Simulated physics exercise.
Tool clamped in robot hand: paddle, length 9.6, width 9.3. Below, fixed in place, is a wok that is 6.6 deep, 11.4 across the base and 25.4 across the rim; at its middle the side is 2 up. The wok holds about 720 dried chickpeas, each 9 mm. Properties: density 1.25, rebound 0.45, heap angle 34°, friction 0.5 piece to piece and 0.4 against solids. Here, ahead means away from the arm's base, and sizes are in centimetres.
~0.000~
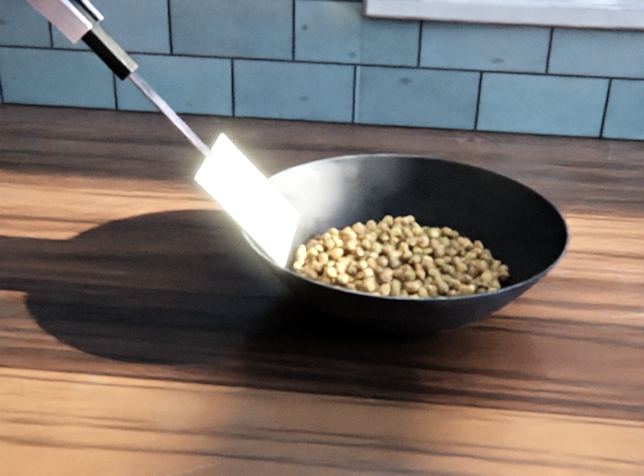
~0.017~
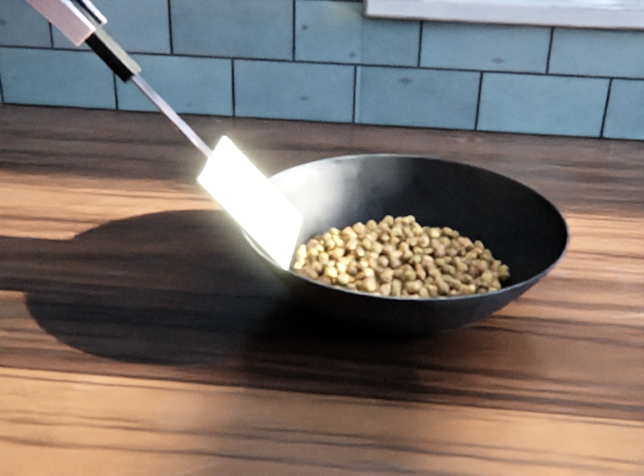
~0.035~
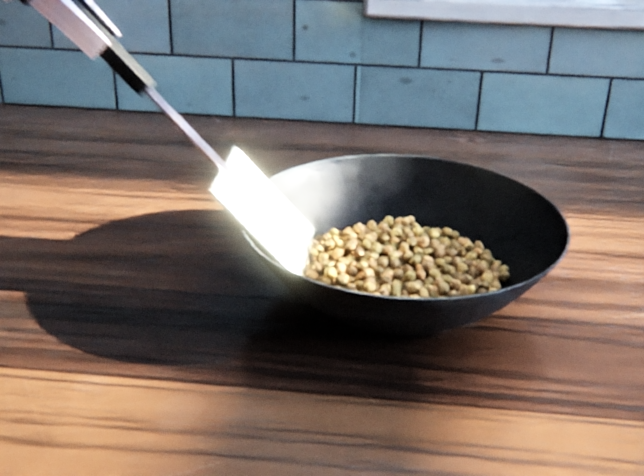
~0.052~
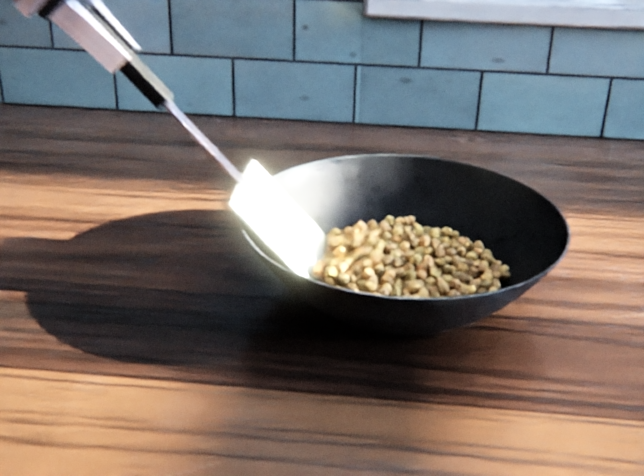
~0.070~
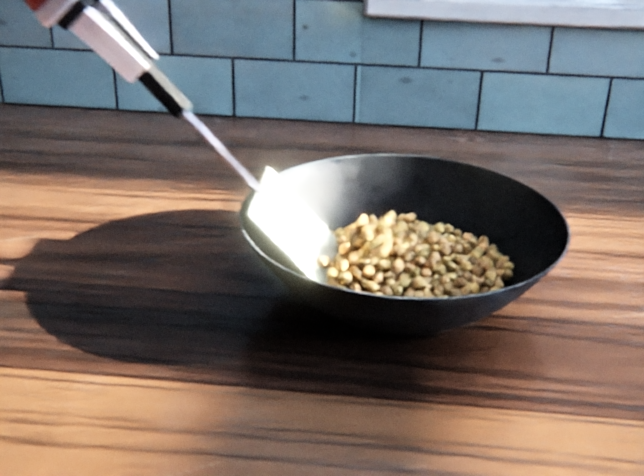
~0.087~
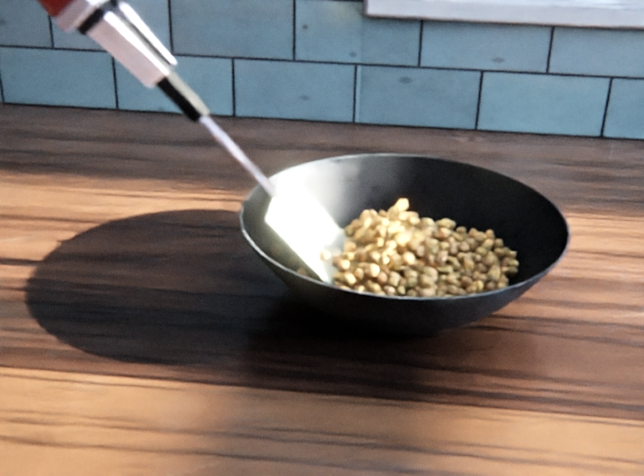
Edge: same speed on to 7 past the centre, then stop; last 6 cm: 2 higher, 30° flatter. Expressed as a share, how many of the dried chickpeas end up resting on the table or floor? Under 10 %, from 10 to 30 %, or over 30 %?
Under 10 %.
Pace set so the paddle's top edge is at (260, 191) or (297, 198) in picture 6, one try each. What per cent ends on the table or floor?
That comes to some 0 and some 20 percent, in that order.
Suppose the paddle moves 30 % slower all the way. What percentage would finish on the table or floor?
Some 0 in a hundred.
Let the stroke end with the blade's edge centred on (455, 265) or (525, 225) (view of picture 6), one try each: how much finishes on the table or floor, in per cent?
Close to 0 and close to 35 per cent, respectively.
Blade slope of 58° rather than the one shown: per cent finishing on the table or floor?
Some 10 in a hundred.
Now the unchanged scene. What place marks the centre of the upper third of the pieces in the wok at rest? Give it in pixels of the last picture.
You'll find it at about (509, 247).
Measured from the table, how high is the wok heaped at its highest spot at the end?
Near 7.0 centimetres high.
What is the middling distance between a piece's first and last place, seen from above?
Roughly 4 cm.
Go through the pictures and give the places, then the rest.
Paddle top edge at (209, 155), sloping 47°; upper third of the load around (398, 263), from x 295 to 505, top at y 220; 725 in the wok, in the first picture.
Paddle top edge at (212, 158), sloping 47°; upper third of the load around (398, 263), from x 295 to 505, top at y 220, in the second picture.
Paddle top edge at (225, 169), sloping 47°; upper third of the load around (398, 263), from x 295 to 505, top at y 220, in the third picture.
Paddle top edge at (242, 182), sloping 47°; upper third of the load around (398, 263), from x 300 to 505, top at y 220, in the fourth picture.
Paddle top edge at (260, 191), sloping 47°; upper third of the load around (404, 258), from x 290 to 510, top at y 215, in the fifth picture.
Paddle top edge at (277, 196), sloping 47°; upper third of the load around (410, 255), from x 275 to 515, top at y 205; 725 in the wok, in the sixth picture.
By 0.13 s, sloping 47°, highest piece 8 above the table; 725 in the wok.
By 0.18 s, sloping 34°, highest piece 9 above the table; 725 in the wok.
By 0.40 s, sloping 17°, highest piece 8 above the table; 698 in the wok, 17 on the table or floor, 10 on the blade or in flight.
By 1.45 s, sloping 17°, highest piece 7 above the table; 696 in the wok, 29 on the table or floor.
Final count, 696 in the wok, 29 on the table or floor. That is 4 % on the table or floor.
